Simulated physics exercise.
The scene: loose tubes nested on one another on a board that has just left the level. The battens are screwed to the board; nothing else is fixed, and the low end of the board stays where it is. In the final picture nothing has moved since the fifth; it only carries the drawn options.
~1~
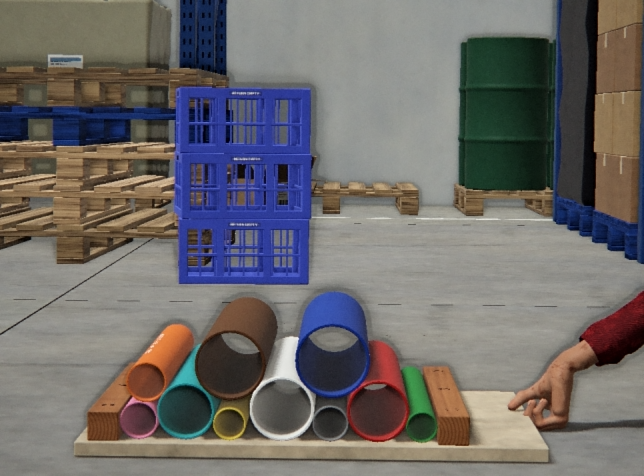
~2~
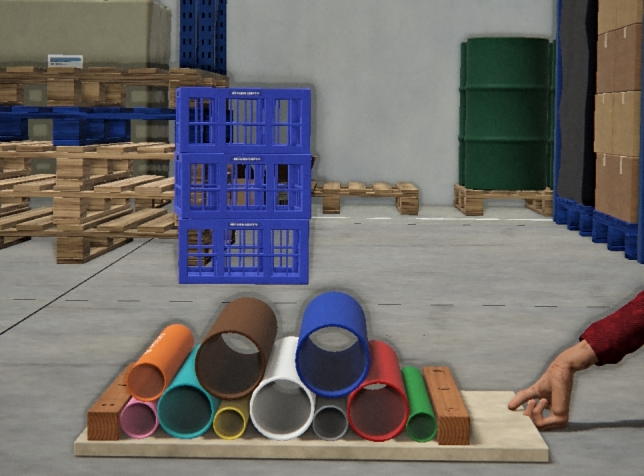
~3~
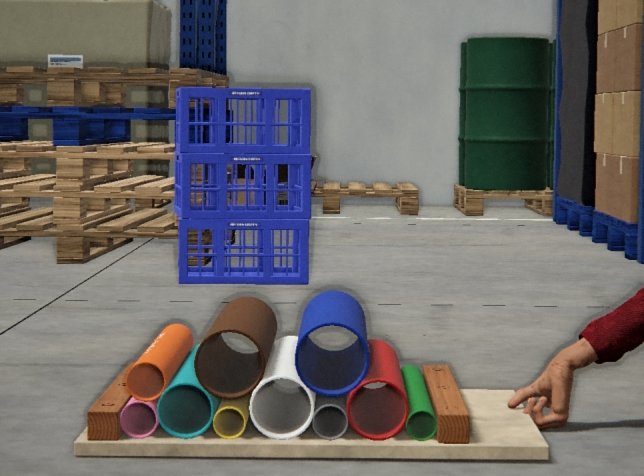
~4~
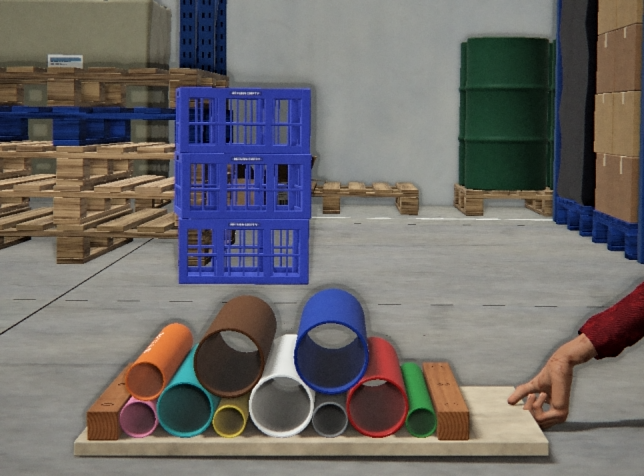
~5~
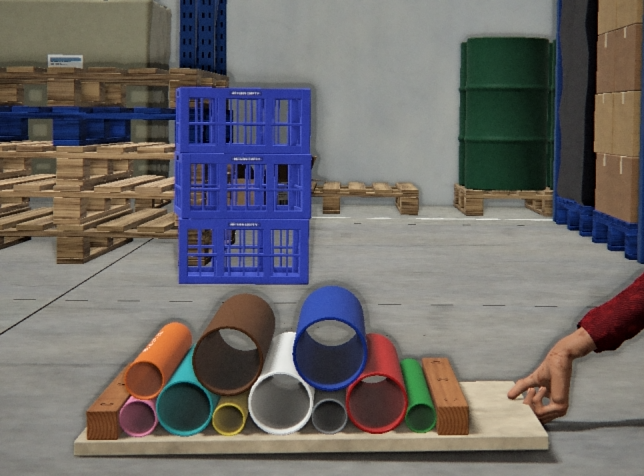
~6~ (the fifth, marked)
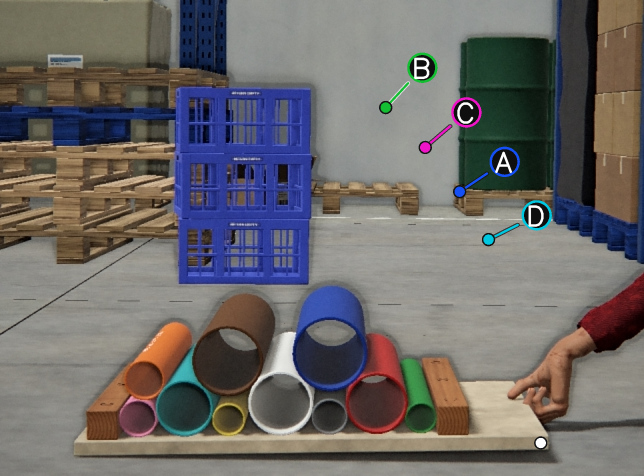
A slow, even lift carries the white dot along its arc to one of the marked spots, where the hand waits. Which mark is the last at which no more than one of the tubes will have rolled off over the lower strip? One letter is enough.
Lift it to A and no more.
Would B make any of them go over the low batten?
At B: Yes.
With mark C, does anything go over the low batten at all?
Yes, at C.
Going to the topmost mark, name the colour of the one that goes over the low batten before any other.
It is the orange one.
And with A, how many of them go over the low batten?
The count is one.
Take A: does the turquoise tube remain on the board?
Yes, with A.
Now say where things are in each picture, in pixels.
The first picture shows yellow tube (229, 424); white tube (282, 409); grey tube (331, 424).
The second picture shows grey tube (331, 424); red tube (378, 411).
The third picture shows board (314, 407); red tube (378, 410); green tube (422, 425); orange tube (146, 381).
The fourth picture shows board (314, 405); turquoise tube (185, 409).
The fifth picture shows board (314, 401); turquoise tube (184, 408).
On the marked copy, A at (460, 192); B at (386, 107); C at (425, 148); D at (489, 240); the white dot at (541, 443).
Taking A. A third of the way, board at 19°.
Two thirds of the way, board at 34°.
When it is over, board at 34°, one over the low batten (orange).
As for the rest, B three over the low batten (brown, blue, orange); C two over the low batten (brown, orange); D one over the low batten (orange).
